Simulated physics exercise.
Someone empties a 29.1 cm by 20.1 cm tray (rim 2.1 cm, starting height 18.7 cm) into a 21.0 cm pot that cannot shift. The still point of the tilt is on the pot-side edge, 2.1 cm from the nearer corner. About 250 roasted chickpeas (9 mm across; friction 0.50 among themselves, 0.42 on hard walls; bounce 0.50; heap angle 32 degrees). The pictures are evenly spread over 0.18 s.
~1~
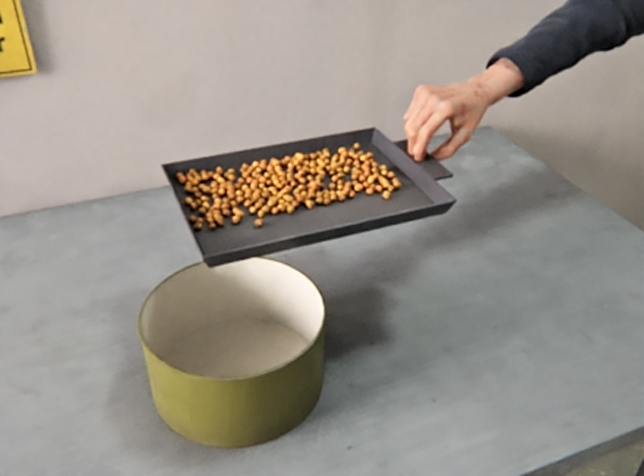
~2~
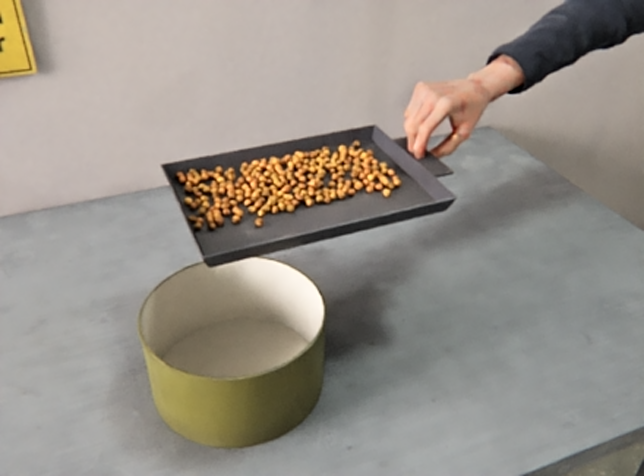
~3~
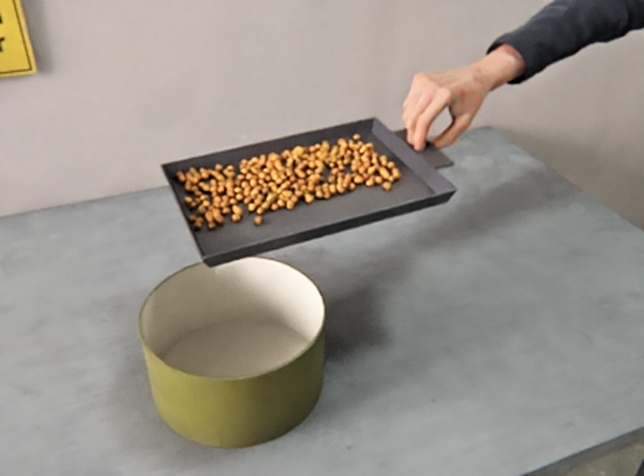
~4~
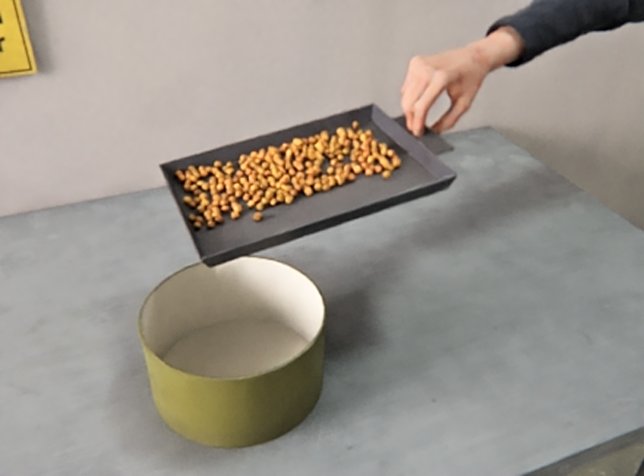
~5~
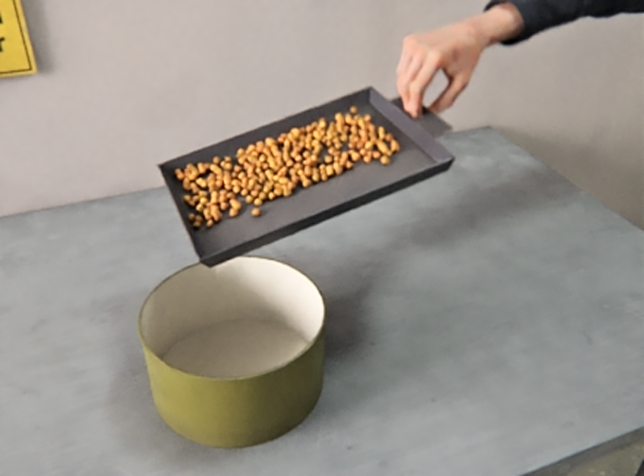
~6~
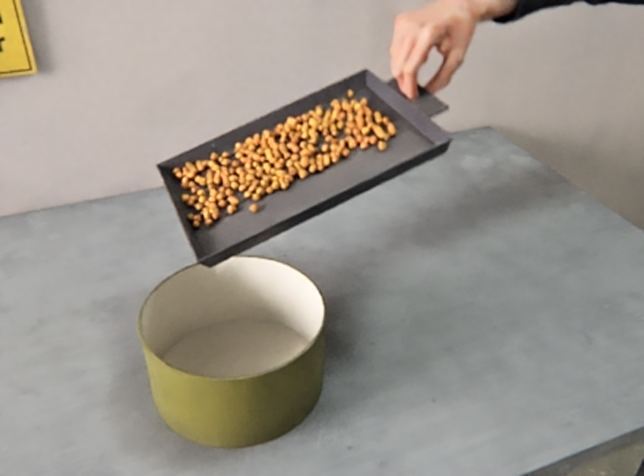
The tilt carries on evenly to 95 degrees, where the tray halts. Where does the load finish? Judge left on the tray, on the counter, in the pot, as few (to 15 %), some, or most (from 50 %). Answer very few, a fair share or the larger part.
Tray very few, counter the larger part, pot a fair share.
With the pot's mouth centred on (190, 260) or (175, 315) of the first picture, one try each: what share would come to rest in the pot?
Some 55 and 65 per cent.
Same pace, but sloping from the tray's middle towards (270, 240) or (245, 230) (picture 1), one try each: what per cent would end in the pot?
Some 75 and 55 per cent.
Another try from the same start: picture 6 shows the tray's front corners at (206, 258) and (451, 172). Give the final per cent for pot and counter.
Pot 80, counter 20.
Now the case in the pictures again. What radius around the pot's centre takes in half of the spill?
About 22 cm.
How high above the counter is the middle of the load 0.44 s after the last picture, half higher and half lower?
Some 20 cm.
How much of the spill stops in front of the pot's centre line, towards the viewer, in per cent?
Some 20 per cent.
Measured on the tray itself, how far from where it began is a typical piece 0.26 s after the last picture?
About 5 cm.
Then, 0.26 s after the last picture, tilt 56 degrees; the tray holds 100 %, the pot 0 %.
Then, 0.44 s after the last picture, tilt 82 degrees; the tray holds 90 %, the pot 0 %.
Then, 0.74 s after the last picture, tilt 95 degrees; the tray holds 0 %, the pot 30 %.
In the end, tray 0 %, counter 70 %, pot 30 %.
